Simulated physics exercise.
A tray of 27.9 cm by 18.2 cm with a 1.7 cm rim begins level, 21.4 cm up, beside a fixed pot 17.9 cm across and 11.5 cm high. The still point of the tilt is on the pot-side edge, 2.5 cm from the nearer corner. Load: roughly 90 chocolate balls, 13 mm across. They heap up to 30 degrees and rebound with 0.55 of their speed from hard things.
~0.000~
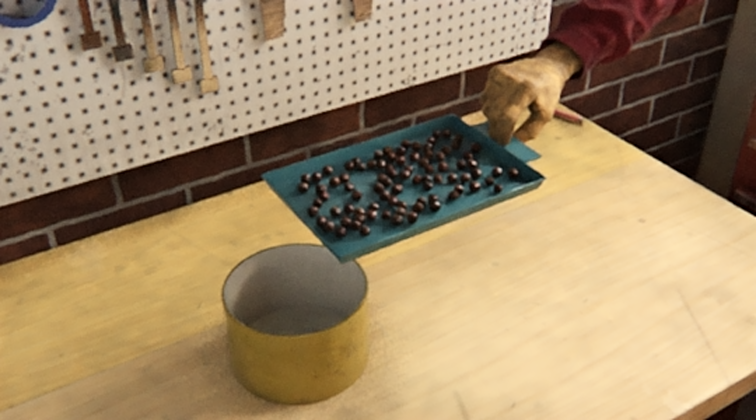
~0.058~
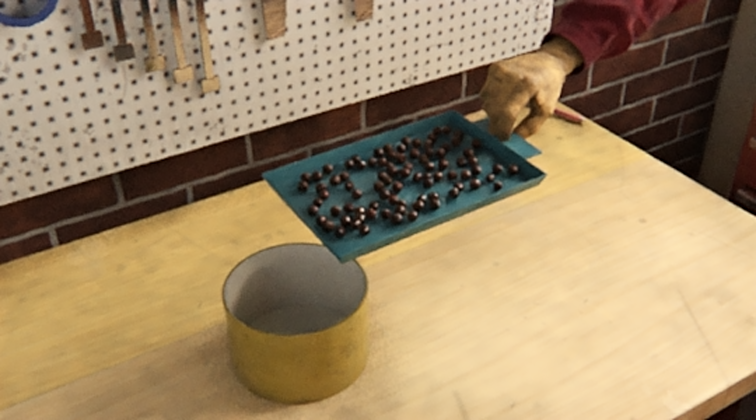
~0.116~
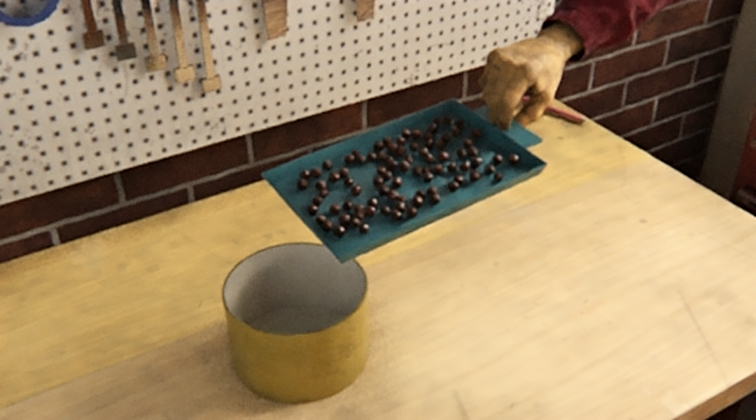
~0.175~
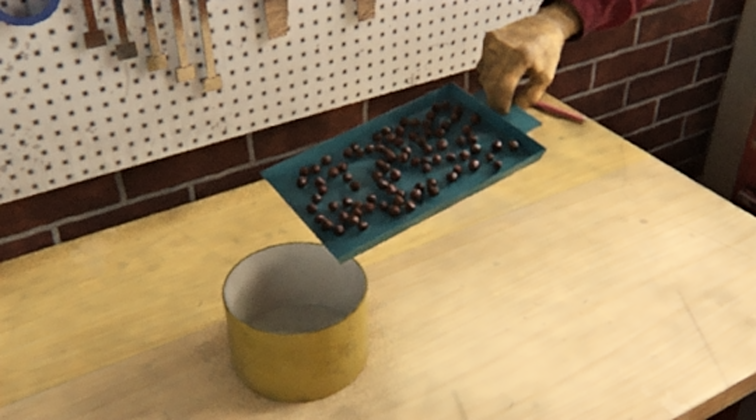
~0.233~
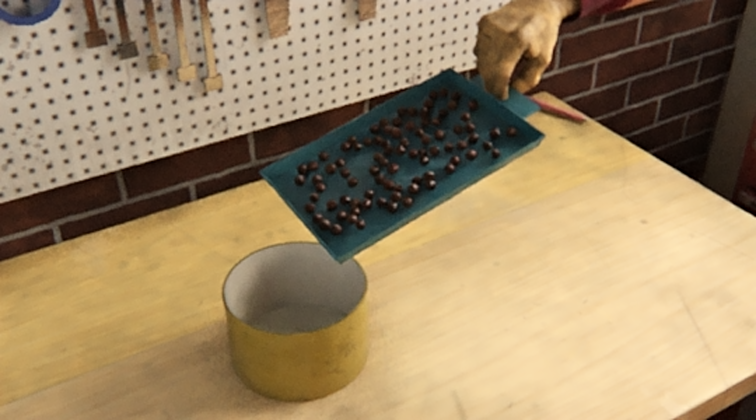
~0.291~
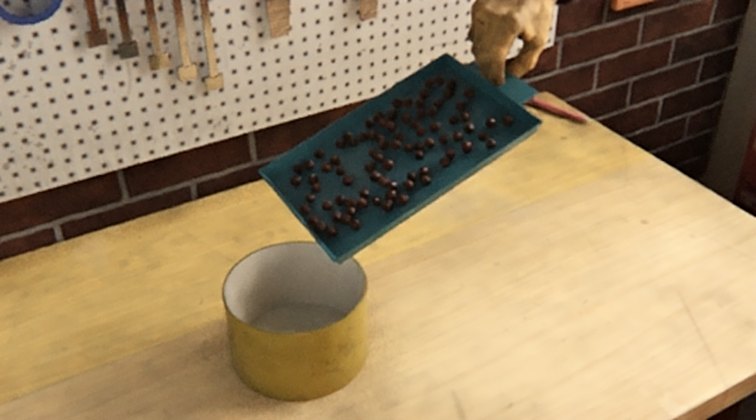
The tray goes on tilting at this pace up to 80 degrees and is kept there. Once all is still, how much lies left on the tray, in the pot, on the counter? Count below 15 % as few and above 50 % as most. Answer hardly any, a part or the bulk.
Tray hardly any, pot the bulk, counter a part.
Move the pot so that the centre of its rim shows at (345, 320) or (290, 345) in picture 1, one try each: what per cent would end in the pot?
About 55 and 80 per cent.
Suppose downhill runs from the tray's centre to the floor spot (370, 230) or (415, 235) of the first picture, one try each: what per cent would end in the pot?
Some 5 and 0 per cent.
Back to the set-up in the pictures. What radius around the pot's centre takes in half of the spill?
Roughly 24 cm.
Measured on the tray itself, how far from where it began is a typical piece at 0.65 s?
Some 11 cm.
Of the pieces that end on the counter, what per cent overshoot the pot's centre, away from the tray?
Roughly 90 per cent.
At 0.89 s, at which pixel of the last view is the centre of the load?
Near (302, 224).
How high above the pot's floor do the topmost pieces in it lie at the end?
Some 1.5 cm.
After 0.65 s, tilt 48 degrees; the tray holds 100 %, the pot 0 %.
After 0.89 s, tilt 68 degrees; the tray holds 75 %, the pot 0 %.
Then, at 1.24 s, tilt 80 degrees; the tray holds 20 %, the pot 35 %.
At rest (2.6 s), tray 0 %, pot 60 %, counter 40 %.
